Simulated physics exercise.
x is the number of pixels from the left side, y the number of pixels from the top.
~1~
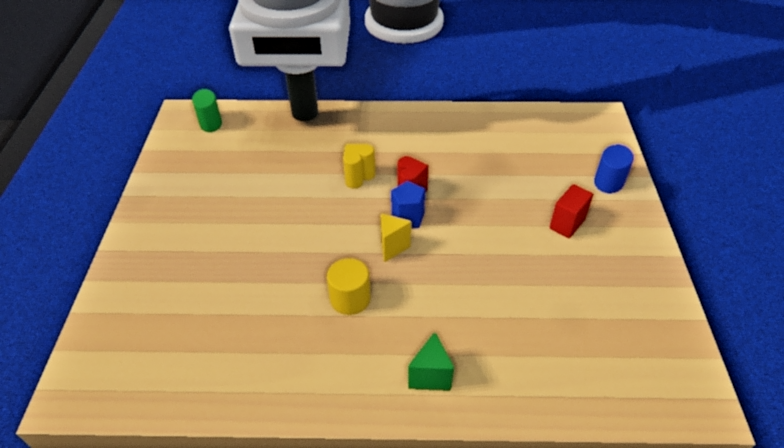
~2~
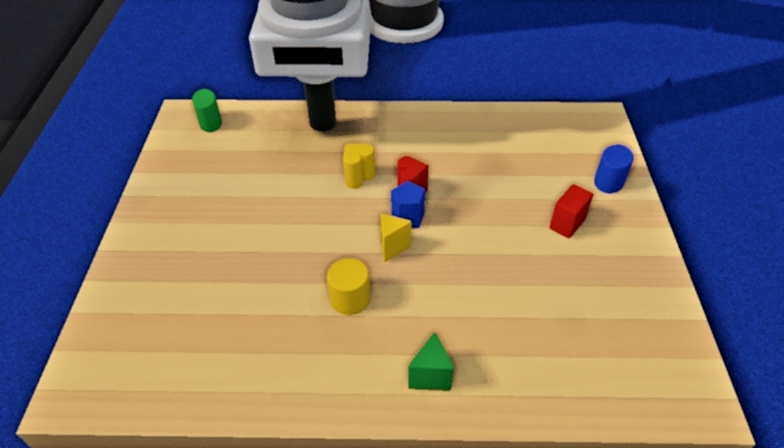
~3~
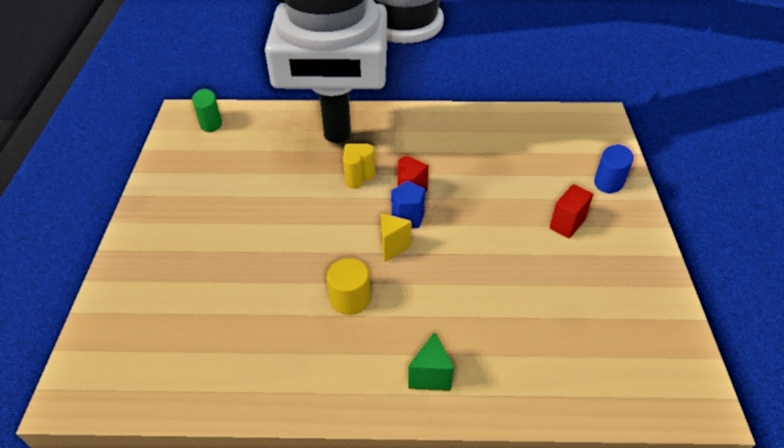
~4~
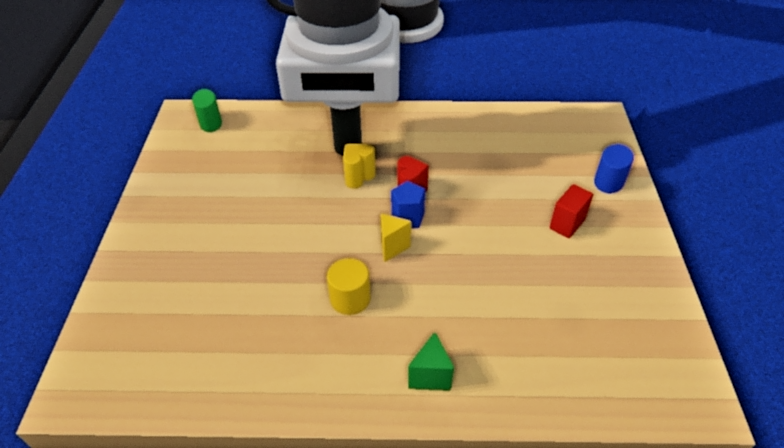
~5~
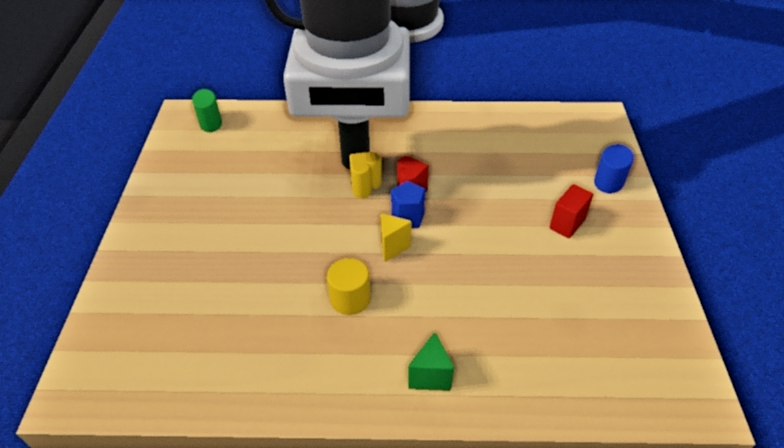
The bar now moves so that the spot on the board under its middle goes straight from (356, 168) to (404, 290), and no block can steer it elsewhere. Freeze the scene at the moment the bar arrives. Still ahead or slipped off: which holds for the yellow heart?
I'd say the yellow heart has slipped off and sits beside or behind the bar.
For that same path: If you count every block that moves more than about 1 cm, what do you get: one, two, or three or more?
My best guess is that three blocks or more move over 1 cm.
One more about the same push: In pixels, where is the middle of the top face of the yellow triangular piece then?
Its top centre is at about (418, 286).
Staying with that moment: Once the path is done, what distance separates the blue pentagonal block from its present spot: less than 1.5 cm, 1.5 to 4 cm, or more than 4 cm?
Ends 1.5 to 4 cm away.
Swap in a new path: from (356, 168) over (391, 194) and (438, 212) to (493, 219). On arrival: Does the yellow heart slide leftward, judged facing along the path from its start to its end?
That would be a no.
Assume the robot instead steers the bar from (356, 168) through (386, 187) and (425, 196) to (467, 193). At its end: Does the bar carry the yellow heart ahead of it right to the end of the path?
My answer is no.
The first path, step by step. One third of the way, bar at (372, 197); yellow heart at (387, 196), turned 30° anticlockwise; blue pentagonal block at (416, 196), turned 15° anticlockwise.
Two thirds of the way, bar at (388, 237); yellow heart at (415, 231), turned 50° anticlockwise; yellow triangular piece at (395, 244), turned 10° clockwise; blue pentagonal block at (428, 203), turned 75° anticlockwise.
At the end, bar at (404, 283); yellow heart at (432, 244), turned 95° anticlockwise; yellow triangular piece at (418, 286), turned 45° anticlockwise; blue pentagonal block at (428, 203), turned 75° anticlockwise; red heart still.
